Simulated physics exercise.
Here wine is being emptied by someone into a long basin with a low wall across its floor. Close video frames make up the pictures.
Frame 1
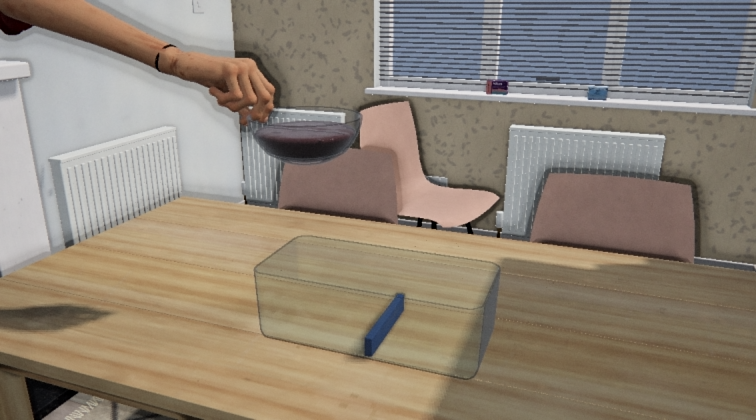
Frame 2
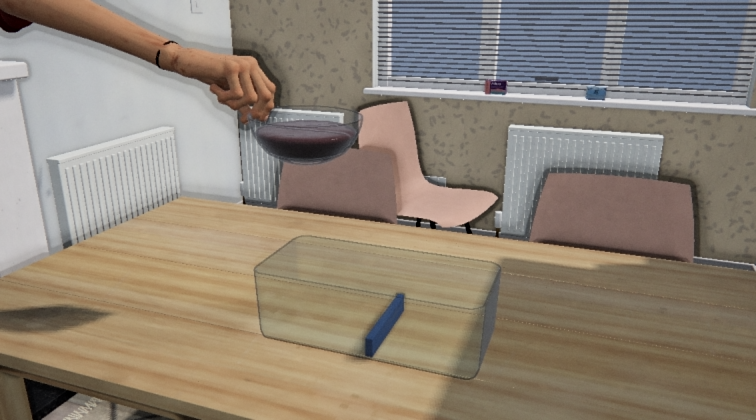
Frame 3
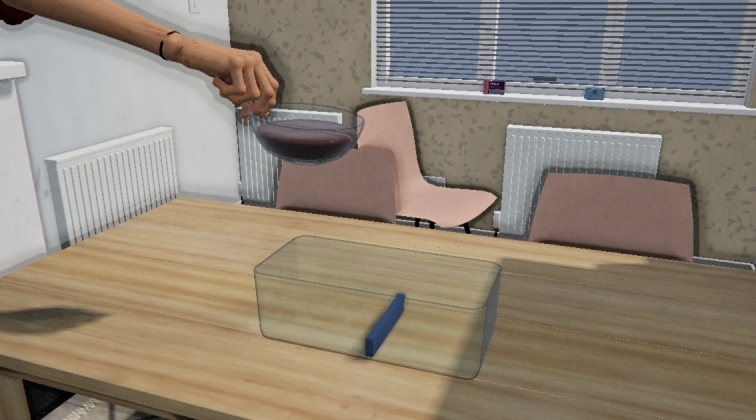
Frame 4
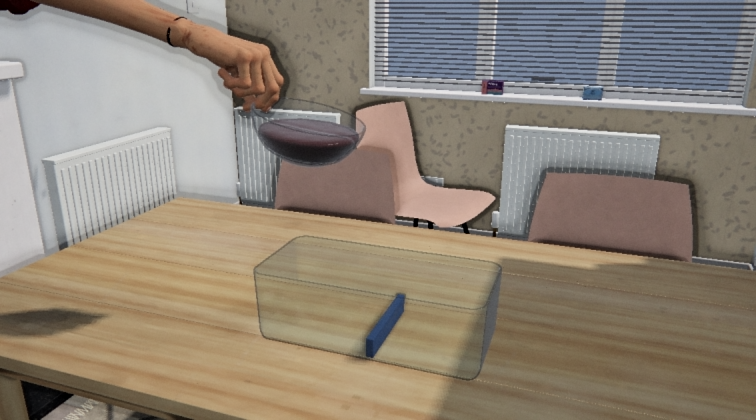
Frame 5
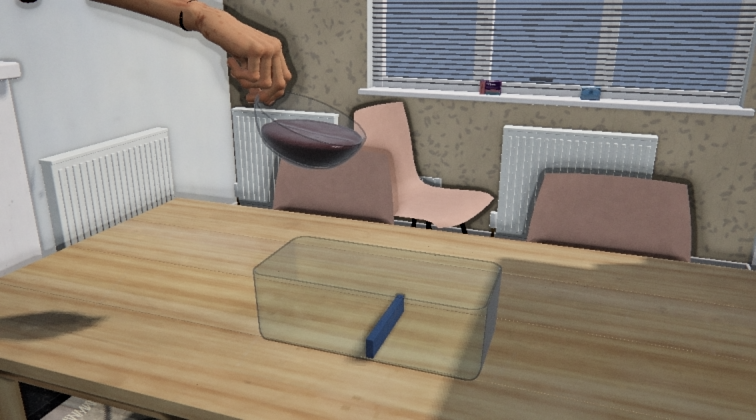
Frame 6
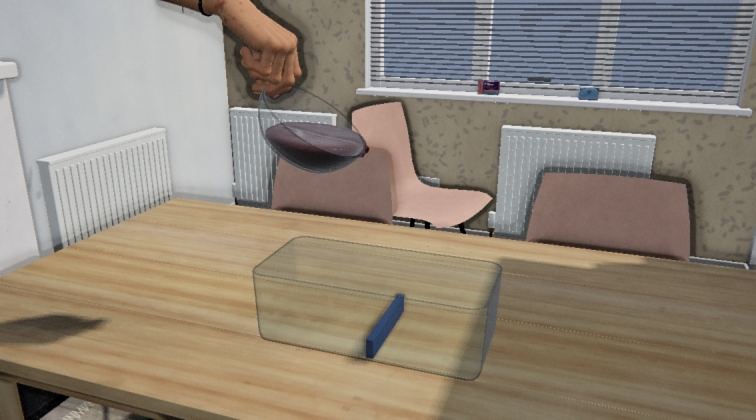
The video shows a hand holding a clear bowl of dark red wine above a long transparent basin with a low blue wall across its floor, gradually tilting the bowl to the right until the wine reaches its edge.
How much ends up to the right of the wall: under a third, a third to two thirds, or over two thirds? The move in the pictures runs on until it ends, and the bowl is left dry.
A third to two thirds.
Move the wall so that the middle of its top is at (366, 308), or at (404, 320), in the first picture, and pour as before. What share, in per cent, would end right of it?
First try 75 per cent, second try 30 per cent.
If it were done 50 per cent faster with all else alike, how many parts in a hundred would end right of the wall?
It works out near 45 %.
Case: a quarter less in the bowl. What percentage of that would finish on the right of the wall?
Close to 55 per cent.
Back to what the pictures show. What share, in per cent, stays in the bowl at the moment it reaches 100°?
I'd put it at some 5 in a hundred.
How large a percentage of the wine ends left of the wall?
Some 40 per cent.
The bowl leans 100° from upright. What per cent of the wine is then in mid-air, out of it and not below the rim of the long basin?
45 %.
A moment on, the bowl is tipped right over and 3 per cent is still to pour, 4 is left of the wall and 48 right of it.
Next, the bowl is tipped right over and 0 per cent is still to pour, 37 is left of the wall and 60 right of it.
Then the bowl is tipped right over and 0 per cent is still to pour, 37 is left of the wall and 60 right of it.
Later the bowl is tipped right over and 0 per cent is still to pour, 38 is left of the wall and 59 right of it.
At rest 38 per cent lies left of the wall, 59 right of it and 3 outside.
